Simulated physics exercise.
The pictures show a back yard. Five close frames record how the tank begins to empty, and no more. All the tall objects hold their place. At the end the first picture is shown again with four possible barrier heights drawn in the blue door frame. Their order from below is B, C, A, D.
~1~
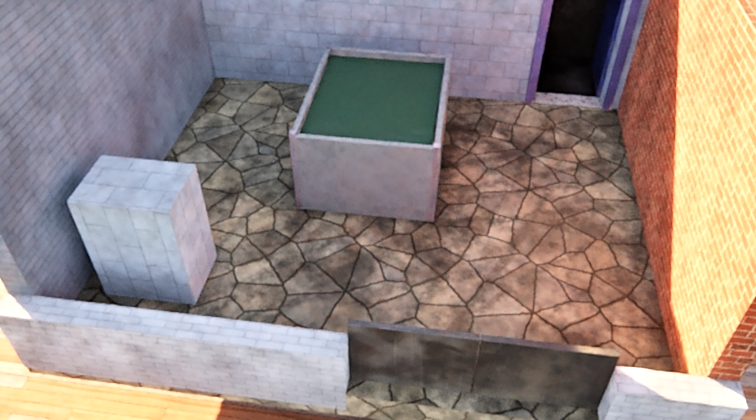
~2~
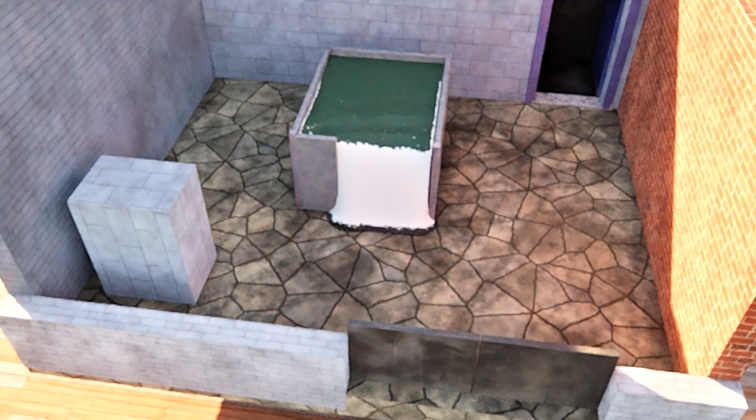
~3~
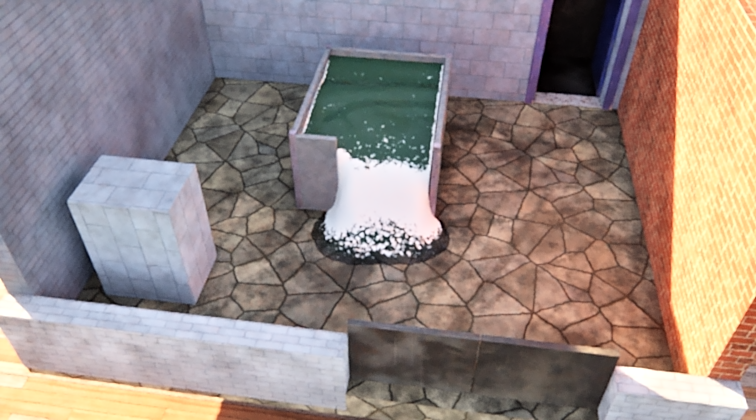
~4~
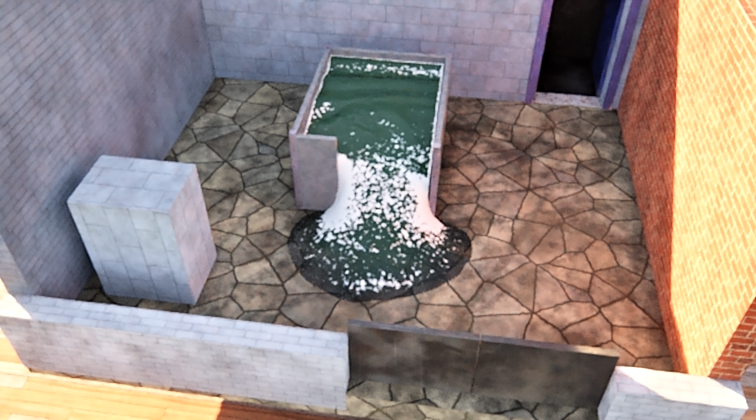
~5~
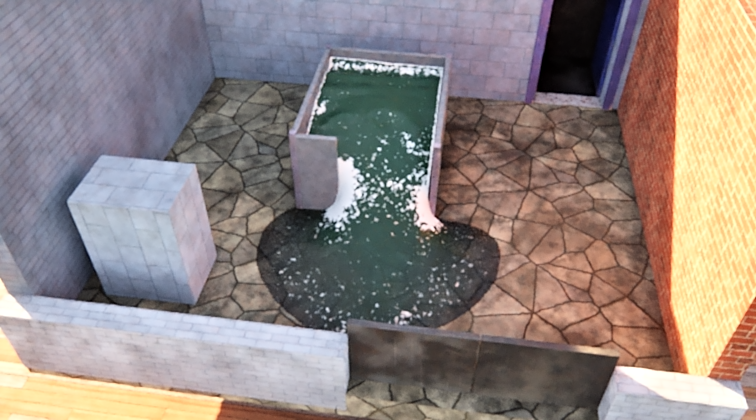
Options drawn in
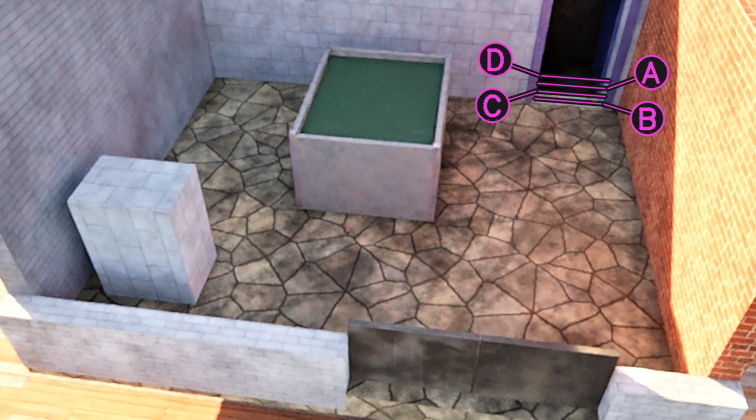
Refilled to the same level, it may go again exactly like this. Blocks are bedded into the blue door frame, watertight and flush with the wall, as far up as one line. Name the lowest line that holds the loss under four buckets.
Choose C.
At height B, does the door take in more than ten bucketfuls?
Yes, clearly.
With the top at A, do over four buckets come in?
No.
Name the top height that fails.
The answer is B.
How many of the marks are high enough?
Three.
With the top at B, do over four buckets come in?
Yes, that goes wrong.
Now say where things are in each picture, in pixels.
Water in the tank at rest, its middle at (377, 99); foot of the blue doorway at (567, 105); shut gate at (479, 346), in the first picture.
In the second picture, 1 % of the ground under water, visible out to (335, 214).
In the third picture, 4 % of the ground under water, visible out to (326, 247).
In the fourth picture, 8 % of the ground under water, visible out to (339, 288).
In the fifth picture, 14 % of the ground under water, visible out to (272, 267).
In magenta, A at (572, 86); B at (568, 101); C at (570, 93); D at (574, 78); from the bottom up B, C, A, D.
With A, nothing gets over.
With B, some 20 bucketfuls get in.
With C, a splash gets over, under a bucket.
With D, nothing gets over.
